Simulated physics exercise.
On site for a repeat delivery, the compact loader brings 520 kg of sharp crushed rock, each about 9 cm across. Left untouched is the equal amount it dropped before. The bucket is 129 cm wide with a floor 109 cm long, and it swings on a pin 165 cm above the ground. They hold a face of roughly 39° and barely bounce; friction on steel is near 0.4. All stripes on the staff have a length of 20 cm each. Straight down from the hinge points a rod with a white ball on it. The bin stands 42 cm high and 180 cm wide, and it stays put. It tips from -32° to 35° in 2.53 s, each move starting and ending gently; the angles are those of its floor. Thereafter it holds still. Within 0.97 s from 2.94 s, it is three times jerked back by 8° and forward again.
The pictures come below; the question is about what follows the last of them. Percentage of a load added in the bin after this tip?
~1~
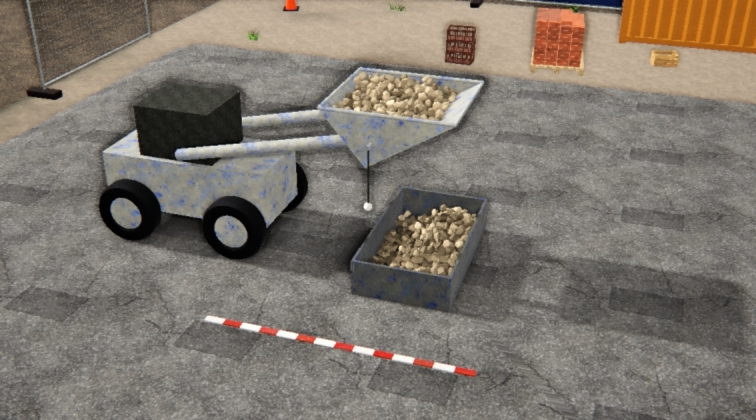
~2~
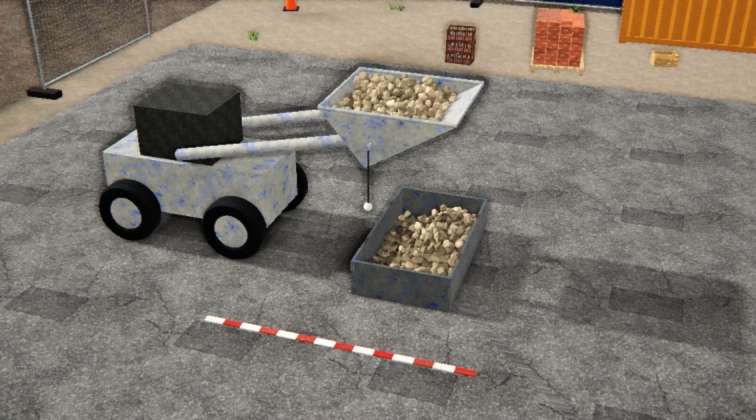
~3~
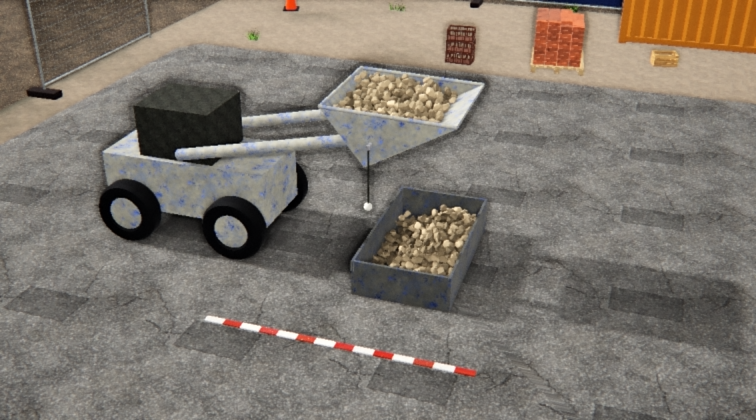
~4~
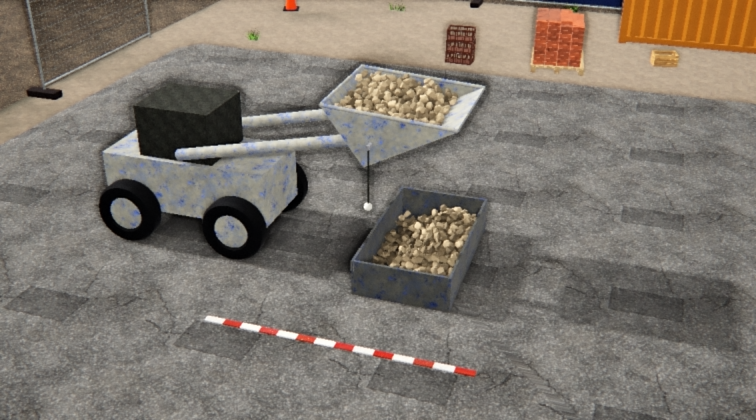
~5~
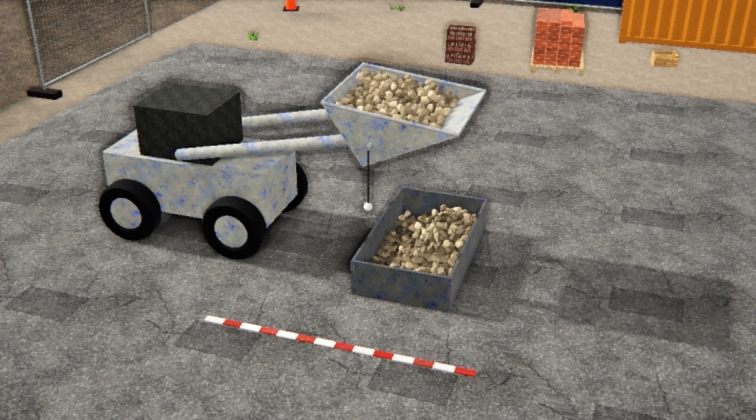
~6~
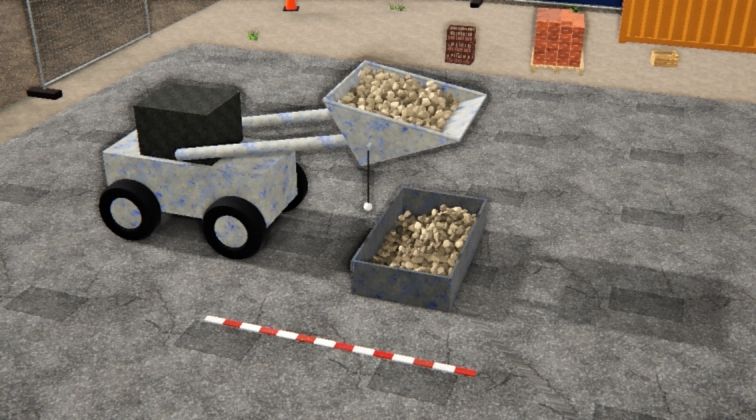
9 per cent.
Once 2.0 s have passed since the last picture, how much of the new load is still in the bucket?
Roughly 50 per cent remains inside.
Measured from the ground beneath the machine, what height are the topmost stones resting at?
Roughly 48 cm higher than the ground.
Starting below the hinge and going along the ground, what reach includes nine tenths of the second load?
Roughly 190 centimetres.
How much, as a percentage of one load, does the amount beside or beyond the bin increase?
90 % of a load.
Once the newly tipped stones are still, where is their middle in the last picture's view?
Their centre ends up near (505, 266).
Then, 1.3 s after the last picture the floor is at 25°; in per cent of one load, 100 in the bucket, 100 in the bin; the foremost stones are at (469, 226).
Then, 2.0 s after the last picture the floor is at 35°; in per cent of one load, 52 in the bucket, 126 in the bin, 22 beside or beyond the bin; the foremost stones are at (517, 261).
Then, 3.8 s after the last picture the floor is at 35°; in per cent of one load, 0 in the bucket, 109 in the bin, 91 beside or beyond the bin; the foremost stones are at (599, 298).
Then, 6.6 s after the last picture the floor is at 35°; in per cent of one load, 0 in the bucket, 109 in the bin, 91 beside or beyond the bin; the foremost stones are at (600, 298). Net gain in the bin, 9.
